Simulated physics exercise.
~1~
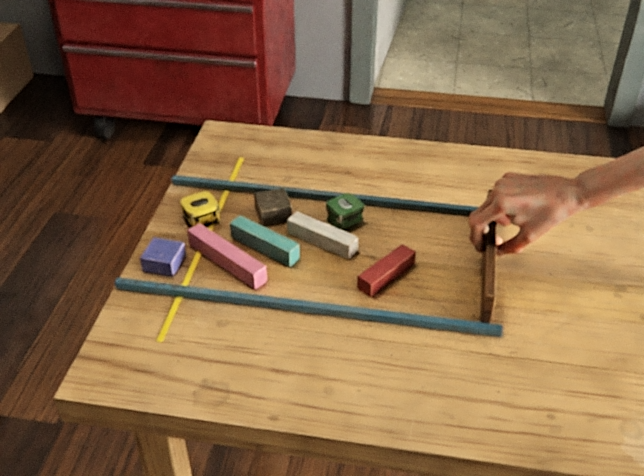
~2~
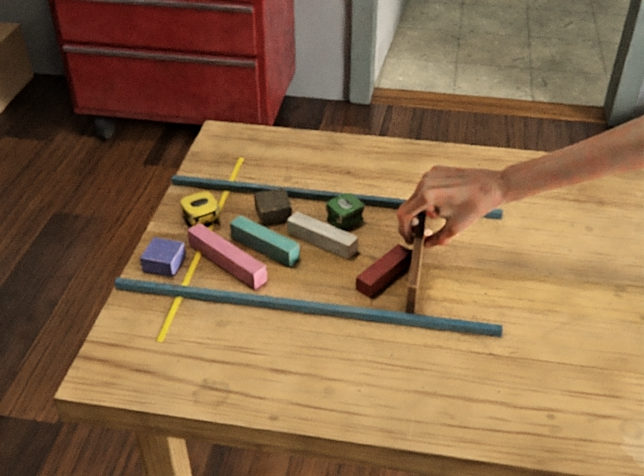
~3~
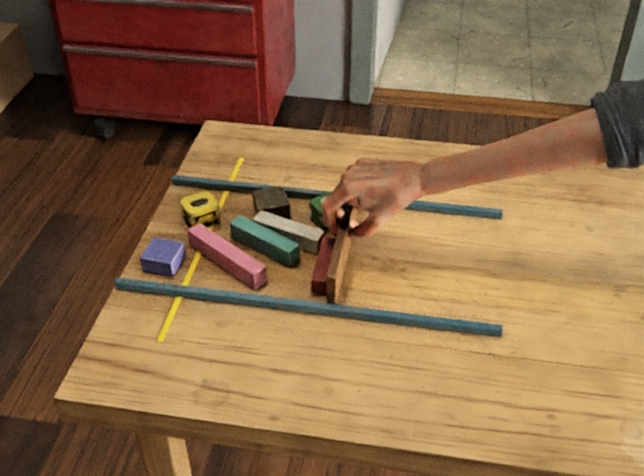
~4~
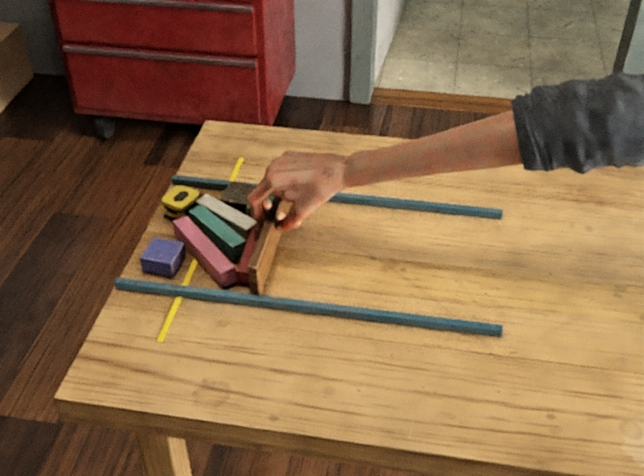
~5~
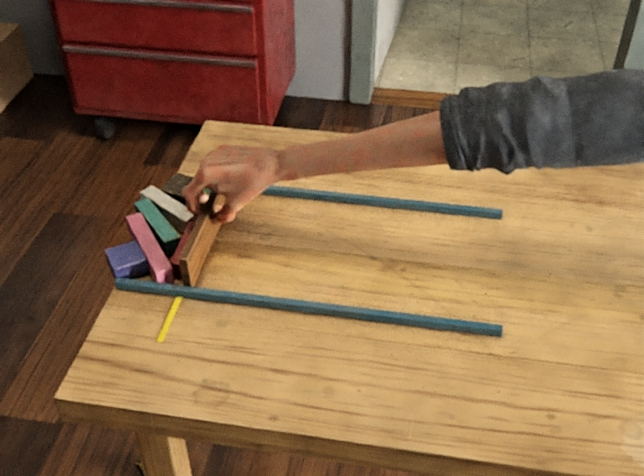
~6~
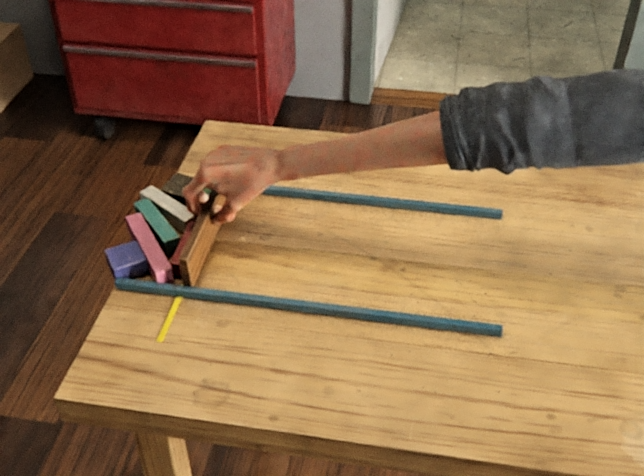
A hand slid an upright wooden board leftward across a table between two blue strips, bunching colorful blocks and small cases together and pushing them past a yellow line, until the yellow case dropped off the edge and the board stopped beside the crowded blocks.
